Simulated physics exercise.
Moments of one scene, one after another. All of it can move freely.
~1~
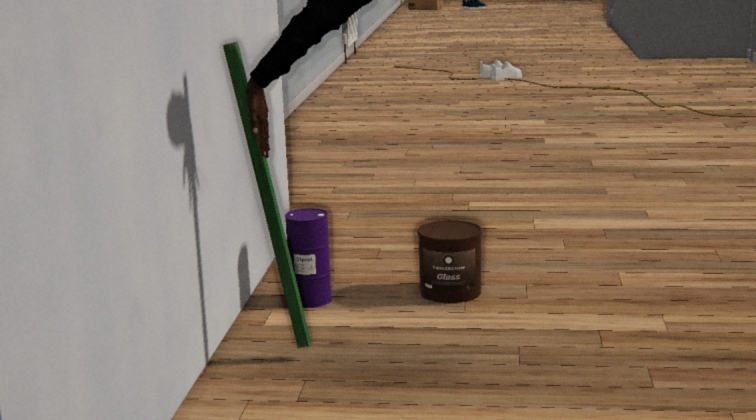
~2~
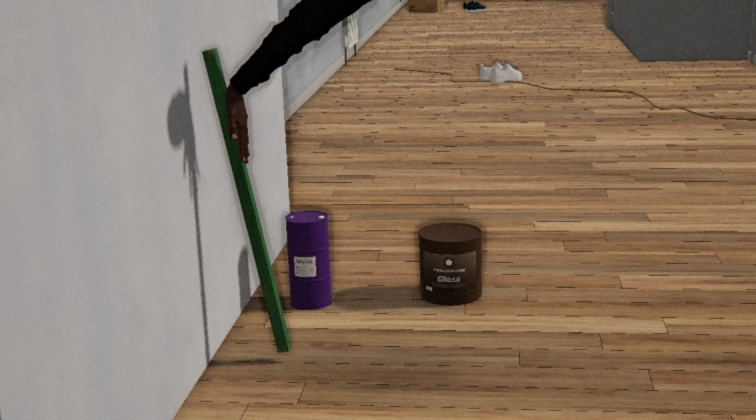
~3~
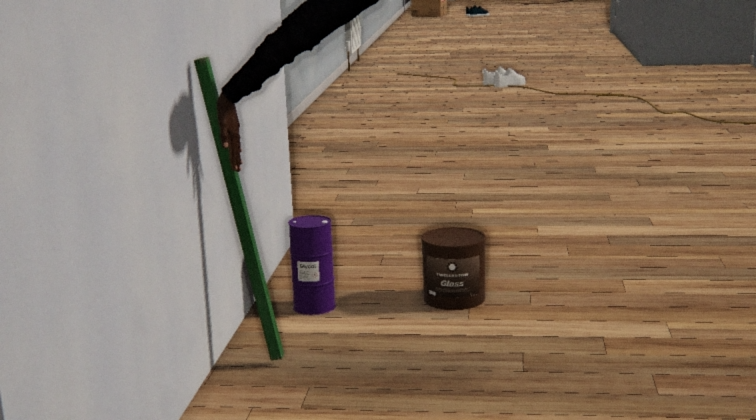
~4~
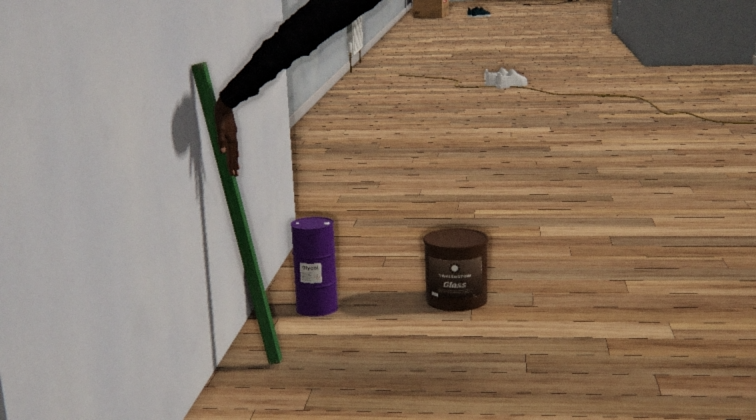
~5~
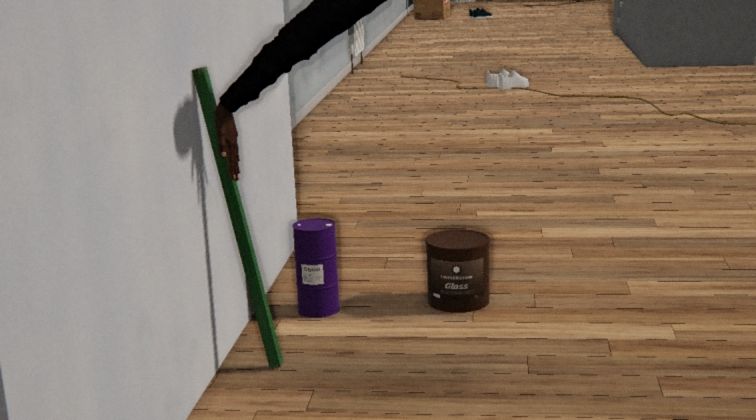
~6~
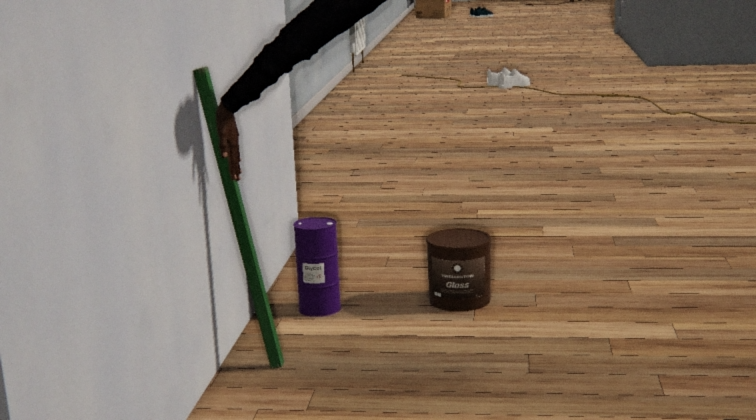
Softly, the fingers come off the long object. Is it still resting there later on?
Yes - it stays put.
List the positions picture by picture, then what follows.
In the first picture, on its way; green pole (269, 200); brown pail (450, 261).
In the second picture, on its way; green pole (249, 206); brown pail (451, 263).
In the third picture, on its way; green pole (241, 214); brown pail (454, 268).
In the fourth picture, on its way; green pole (239, 218); brown pail (456, 269).
In the fifth picture, propped up under the hand; green pole (239, 223); brown pail (458, 270).
In the sixth picture, propped up under the hand; green pole (240, 223); brown pail (459, 269).
Then, 0.20 s on from there, no change.
Then, 0.50 s on from there, green pole resting near (240, 223).
In the end, all 3 unmoved. At the end, from the last picture's camera, green pole near (240, 223). The pole stays up.
